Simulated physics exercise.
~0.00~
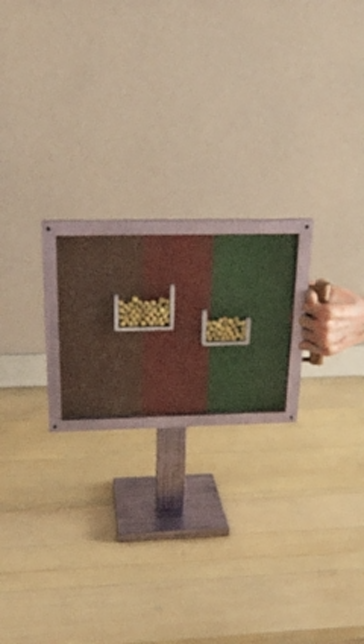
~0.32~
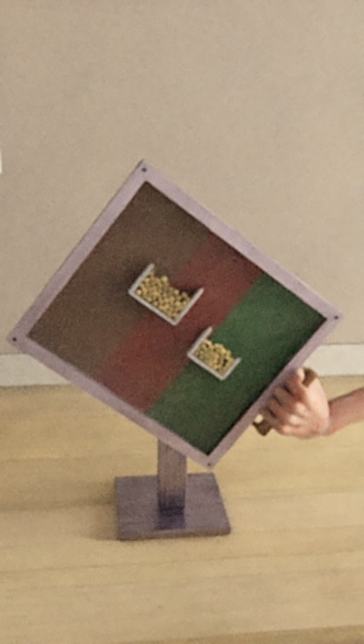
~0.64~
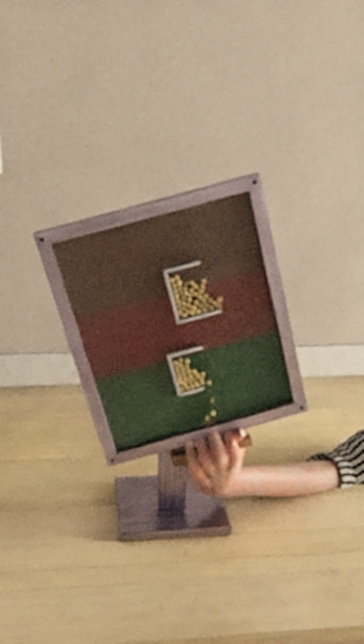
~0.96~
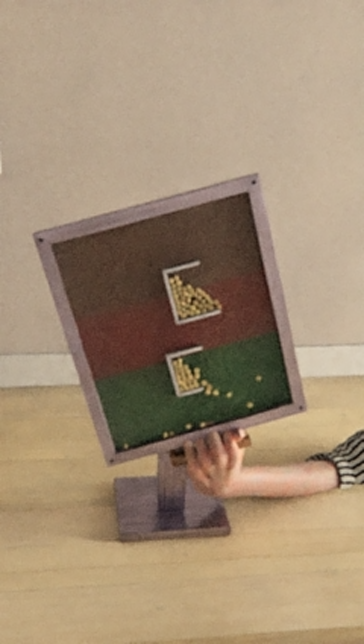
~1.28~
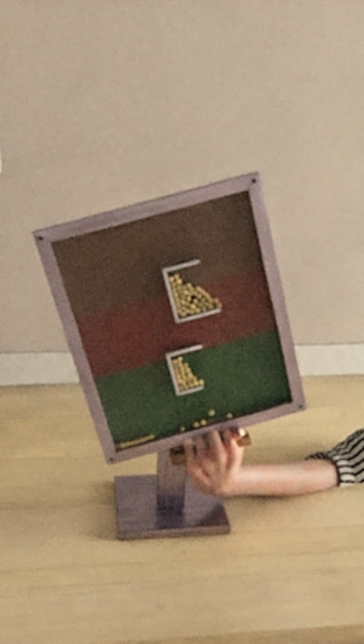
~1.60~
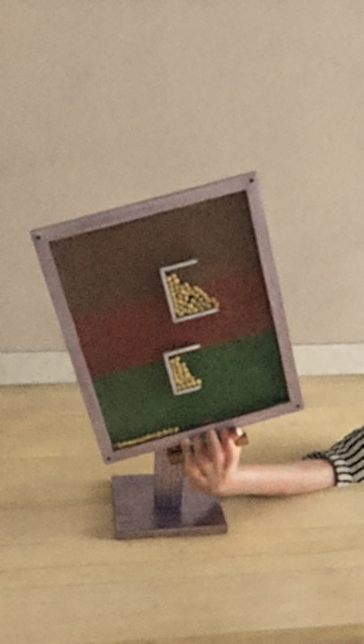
Small yellowish beads sit heaped in two open-topped trays inside a shallow square case, which stands on a purplish base against brown, red and green strips. A hand at the right edge turns the case clockwise, tipping both trays onto their sides. As the hand comes round to the bottom, beads slide toward the trays' open ends and some spill down across the green strip. The turning stops, and the fallen beads bounce and roll along the lower edge. They settle in a thin line at the lower left, while sloping piles remain in both trays.
